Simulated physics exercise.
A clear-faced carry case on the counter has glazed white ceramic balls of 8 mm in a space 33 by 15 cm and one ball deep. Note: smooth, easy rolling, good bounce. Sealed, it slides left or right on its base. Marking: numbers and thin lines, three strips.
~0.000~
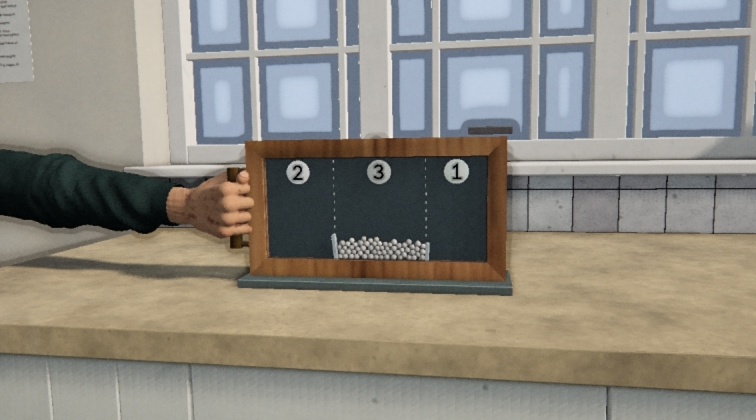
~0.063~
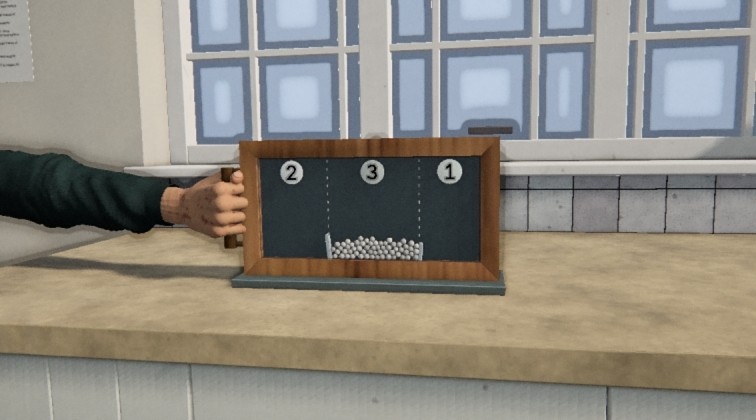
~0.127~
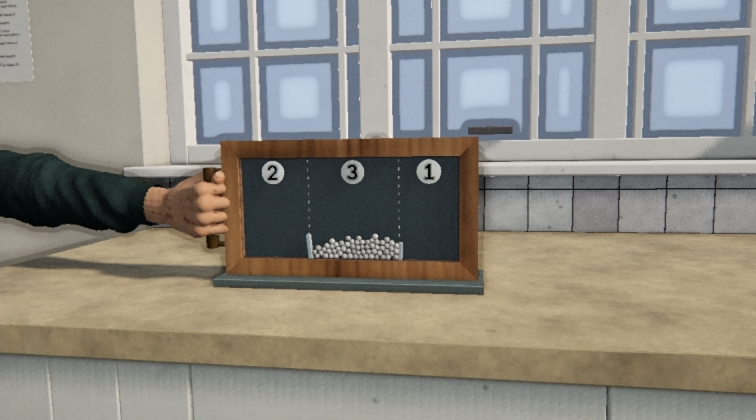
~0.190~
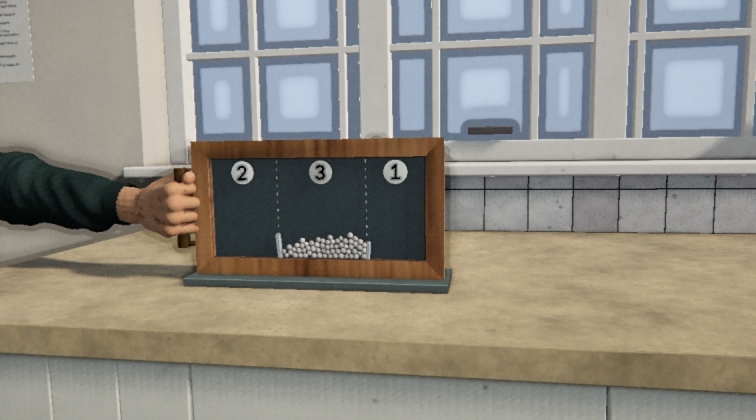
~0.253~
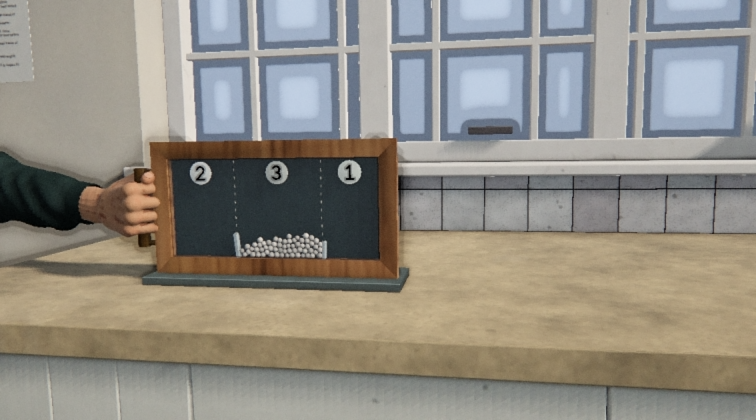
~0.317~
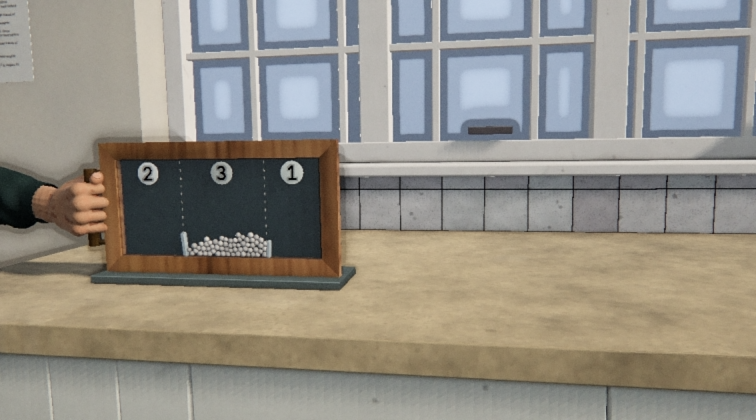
A hand in a dark green sleeve grips the left side of a wood-framed case on a beige kitchen counter, seen straight on before a paned window. Small white balls lie between low walls in the middle of its dark interior, beneath three numbered discs and dashed lines. The hand draws the case left, slowly then faster, and the balls shift into a heap higher toward the right while the camera stays still.
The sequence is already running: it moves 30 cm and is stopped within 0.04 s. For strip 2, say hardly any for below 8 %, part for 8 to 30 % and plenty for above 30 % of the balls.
Result, No. 2: A medium amount.
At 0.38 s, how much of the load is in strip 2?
Around 0 percent of the load.
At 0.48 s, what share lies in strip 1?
About 0 percent of the load.
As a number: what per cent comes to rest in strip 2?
Roughly 25 %.
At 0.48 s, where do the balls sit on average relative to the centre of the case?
About 3 cm left and 5 cm below.
After 0.38 s, it is 30 cm to the left; the balls' middle is in line with and 6 cm below the centre; no. 3, 100 %.
After 0.48 s, it is 30 cm to the left; the balls' middle is 3 cm left of and 5 cm below the centre; no. 2, 15 %, no. 3, 85 %.
After 0.63 s, it is 30 cm to the left; the balls' middle is 3 cm left of and 6 cm below the centre; no. 2, 25 %, no. 3, 75 %.
At rest by 1.3 s, it is 30 cm to the left; no. 1, 0 %, no. 2, 25 %, no. 3, 75 %.
